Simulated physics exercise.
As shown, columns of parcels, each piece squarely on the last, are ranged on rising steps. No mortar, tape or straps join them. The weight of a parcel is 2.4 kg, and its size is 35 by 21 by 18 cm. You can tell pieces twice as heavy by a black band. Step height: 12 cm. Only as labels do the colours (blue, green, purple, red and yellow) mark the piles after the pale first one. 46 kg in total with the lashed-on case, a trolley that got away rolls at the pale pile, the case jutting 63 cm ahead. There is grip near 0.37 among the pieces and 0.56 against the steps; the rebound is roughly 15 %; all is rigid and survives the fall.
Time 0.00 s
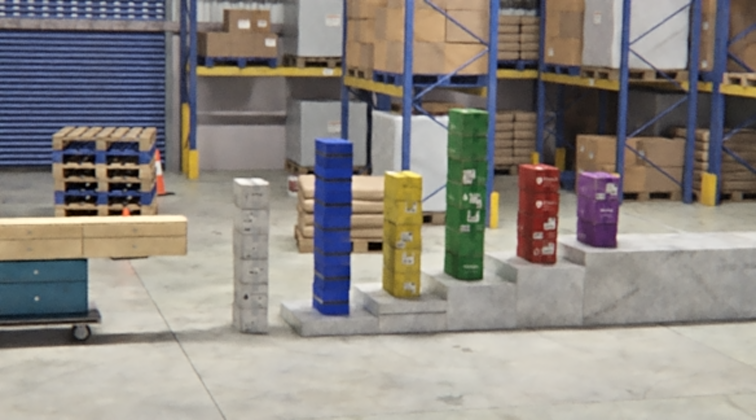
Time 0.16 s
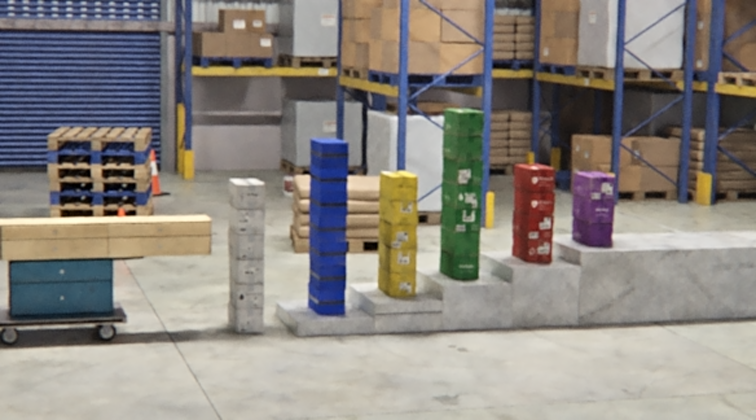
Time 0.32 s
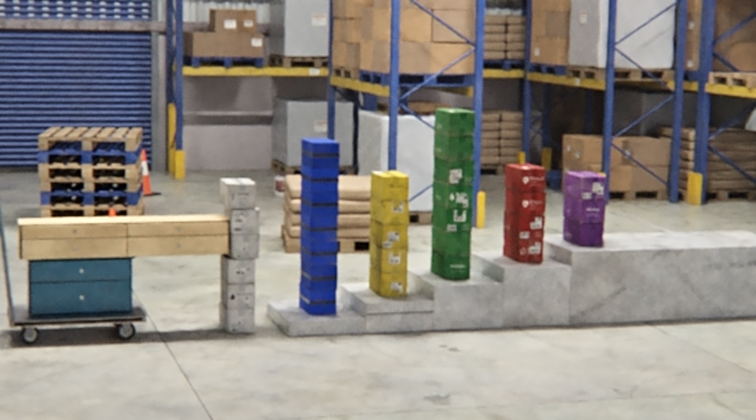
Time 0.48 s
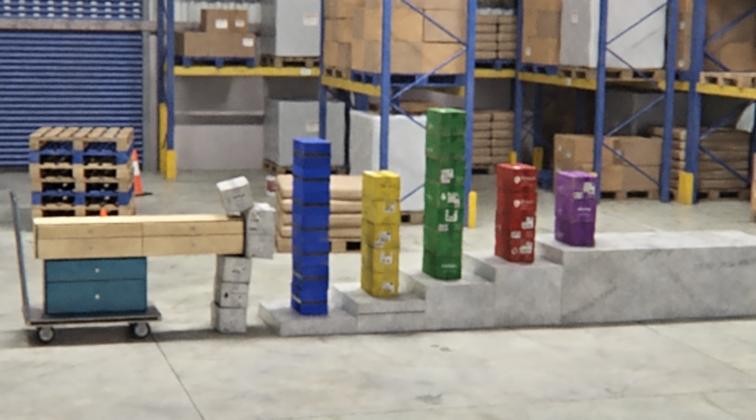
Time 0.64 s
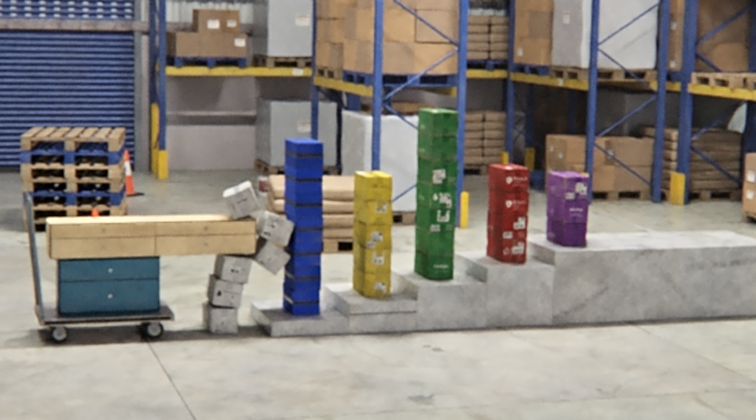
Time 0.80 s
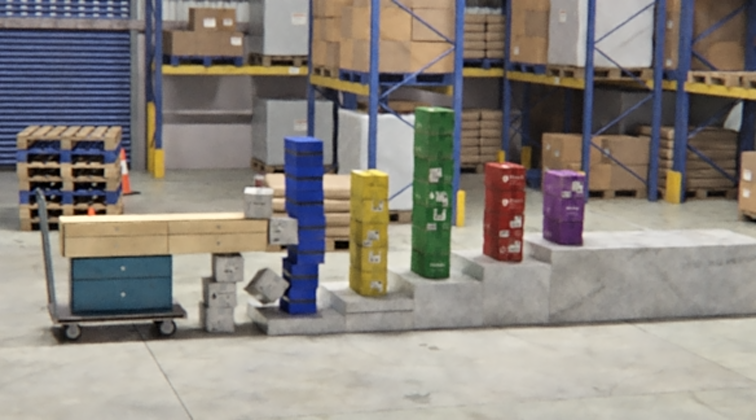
A loaded trolley rolled right across a warehouse floor and its overhanging case pushed into a pale pile of parcels, which buckled and broke apart against the blue column, nudging it slightly.
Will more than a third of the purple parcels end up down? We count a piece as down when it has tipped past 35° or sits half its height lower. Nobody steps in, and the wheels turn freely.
Yes.
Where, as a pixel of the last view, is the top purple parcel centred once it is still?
It ends up centred close to (652, 228).
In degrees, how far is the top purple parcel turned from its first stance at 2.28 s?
Measured against how it began, the tilt is near 5 degrees.
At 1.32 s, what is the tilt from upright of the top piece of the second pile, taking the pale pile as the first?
The top piece is some 10 degrees from upright.
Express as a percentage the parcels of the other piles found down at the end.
About 80% of them.
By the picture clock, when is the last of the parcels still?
Close to 3.5 seconds, I'd say.
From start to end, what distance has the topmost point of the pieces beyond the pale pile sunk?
By about 55 cm, start to end.
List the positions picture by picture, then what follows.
In the first picture (pixels give the middle of a visible side; the camera pans a little), load (180, 231) 38 cm short; top purple parcel (608, 189); top blue parcel (340, 156); none of the others has stirred.
The second picture shows load (204, 231) 17 cm short; top purple parcel (603, 188).
The third picture shows load (223, 230) 31 mm in; top purple parcel (594, 188).
The fourth picture shows load (237, 230) 20 cm in, top of the pale pile leaning 15°; top purple parcel (586, 188); none of the others has stirred.
The fifth picture shows load (250, 230) 35 cm in, top of the pale pile leaning 23°; top purple parcel (577, 188); one has shifted.
The sixth picture shows load (262, 228) 47 cm in; top purple parcel (574, 187); top blue parcel (310, 154) 27 mm from its place; movement in 5 of them.
After 1.32 s, 2 of the pale pile down; none of the 3 purple parcels down (0 of 26 in all colours); top purple parcel unmoved; top blue parcel 14° from how it stood.
After 1.76 s, 2 of the pale pile down; none of the 3 purple parcels down (6 of 26 in all colours); top purple parcel unmoved; top blue parcel 71° from how it stood, 26 cm lower.
After 2.28 s, 2 of the pale pile down; none of the 3 purple parcels down (18 of 26 in all colours); top purple parcel 7° from how it stood; top green parcel 59° from how it stood, 59 cm lower.
In the end (3.7 s), 2 of the pale pile down; 2 of the 3 purple parcels down (21 of 26 in all colours); top purple parcel upside down; top red parcel 59° from how it stood, 25 cm lower. That is 67 per cent. From the last view, middles, top purple parcel near (652, 228), top red parcel near (590, 207).
